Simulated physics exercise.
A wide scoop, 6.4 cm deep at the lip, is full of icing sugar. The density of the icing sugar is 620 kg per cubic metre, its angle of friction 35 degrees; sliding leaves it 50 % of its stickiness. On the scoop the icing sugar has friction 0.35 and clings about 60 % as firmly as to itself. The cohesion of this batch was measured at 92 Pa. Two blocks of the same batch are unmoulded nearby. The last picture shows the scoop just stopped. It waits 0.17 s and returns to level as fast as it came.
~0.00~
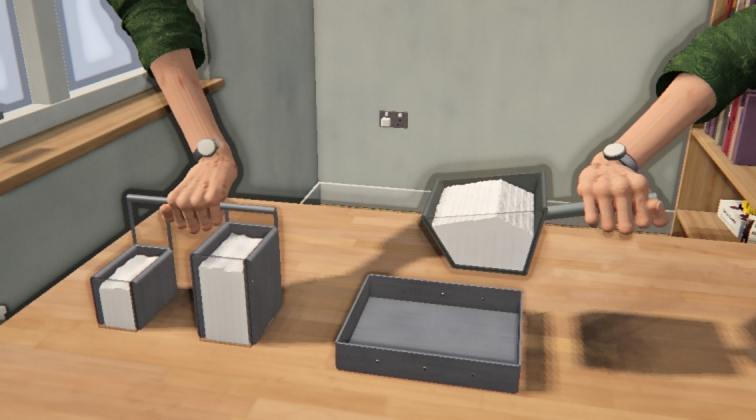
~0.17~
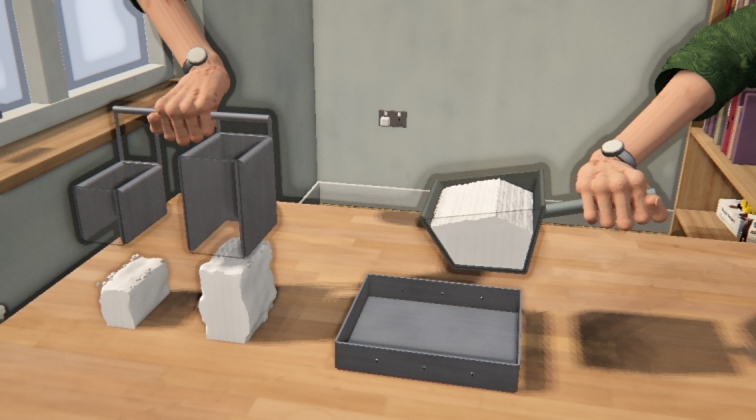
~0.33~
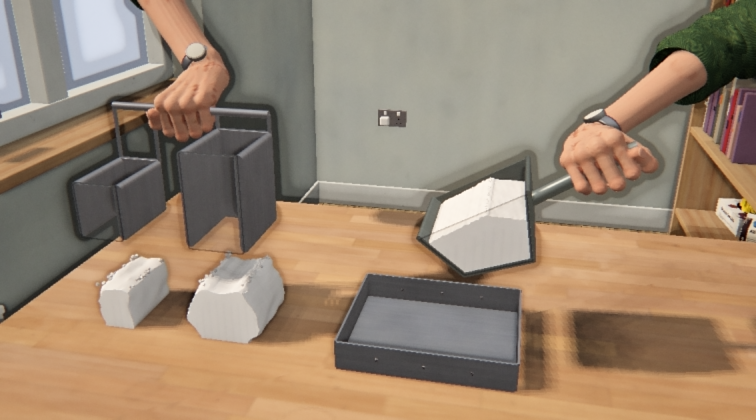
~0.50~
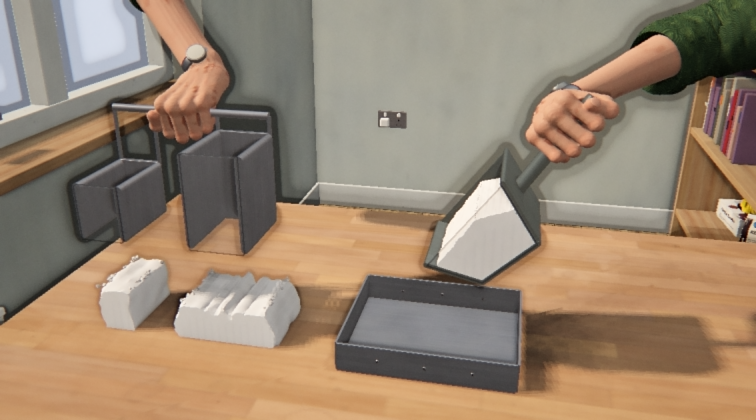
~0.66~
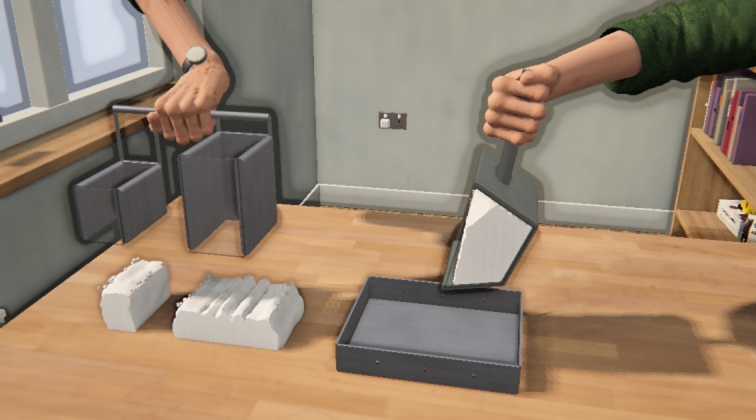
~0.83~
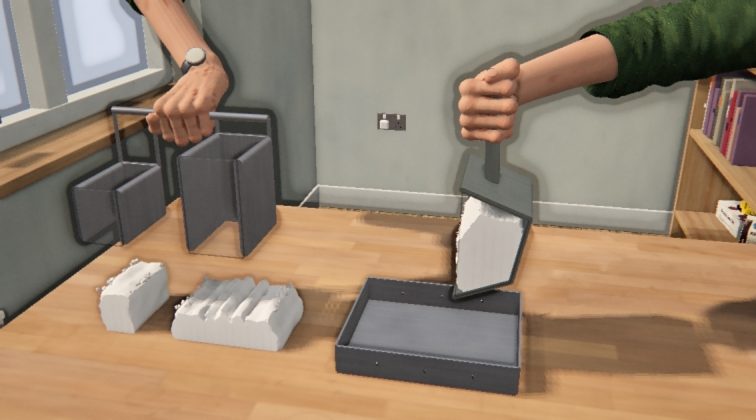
On a wooden table, one hand lifted two linked moulds off two white powdery blocks and the taller block slumped, while another hand tilted a full scoop steeply downward above a dark, empty tray.
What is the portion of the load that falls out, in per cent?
About 50 %.
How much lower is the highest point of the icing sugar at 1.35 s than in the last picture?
Some 4.0 cm.
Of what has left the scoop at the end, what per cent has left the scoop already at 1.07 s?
About 90 %.
After 1.07 s, the scoop is at 77 degrees and 46 % has left it.
After 1.35 s, the scoop is at 40 degrees and 50 % has left it.
After 1.64 s, the scoop is at 2 degrees and 50 % has left it.
After 1.93 s, the scoop is at 0 degrees and 50 % has left it.
After 2.04 s, the scoop is at 0 degrees and 50 % has left it.
